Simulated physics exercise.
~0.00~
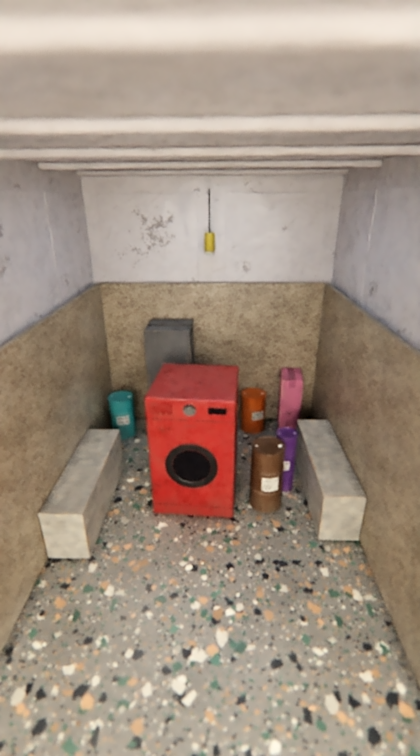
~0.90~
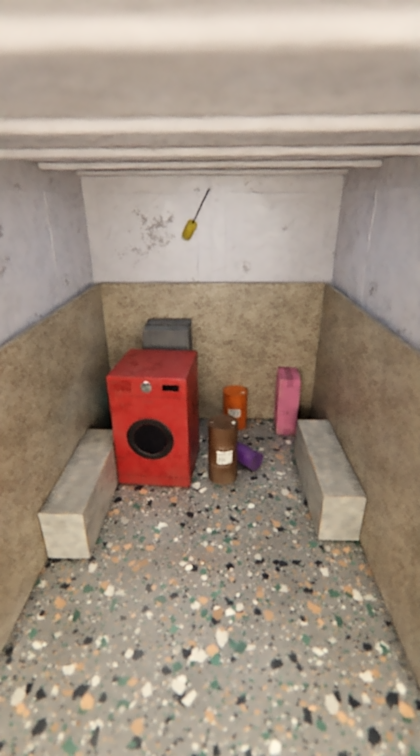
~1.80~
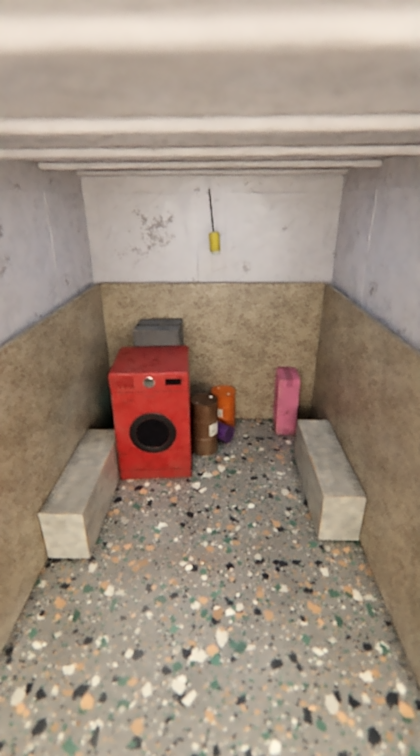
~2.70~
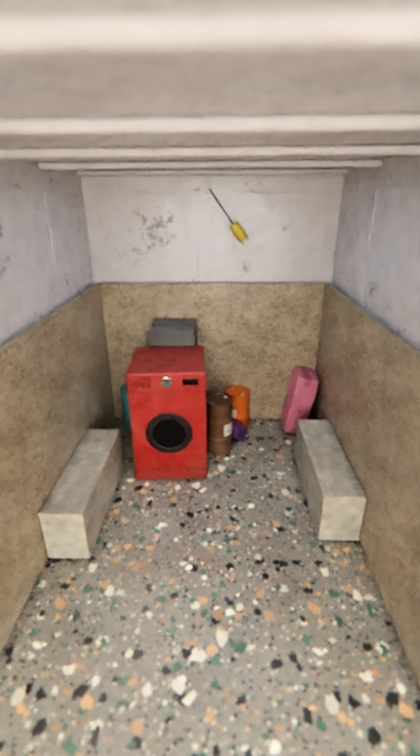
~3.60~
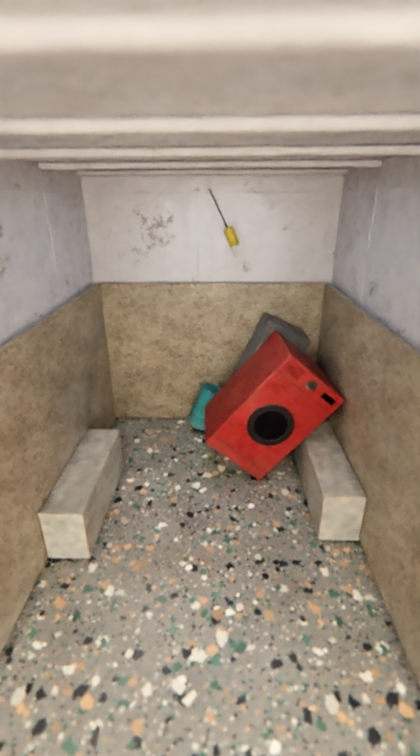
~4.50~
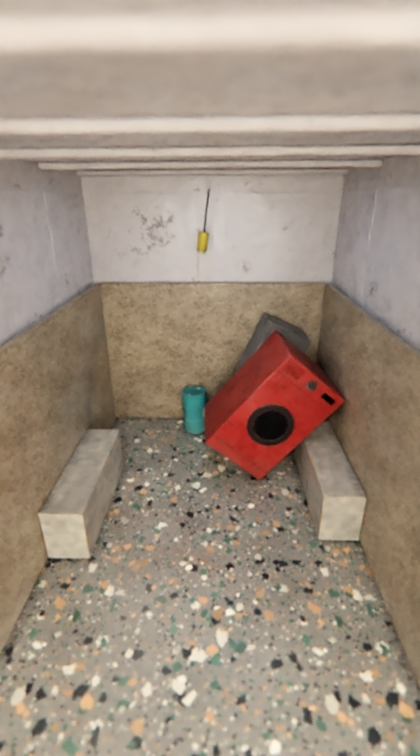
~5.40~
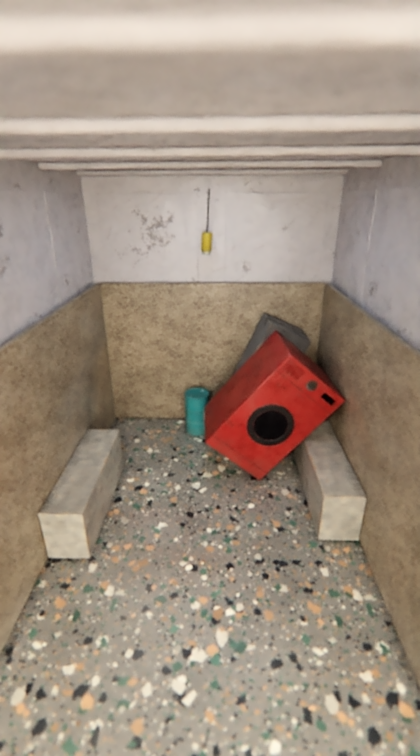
A red washing machine slides left, then right, and ends leaning against the right wheel box.
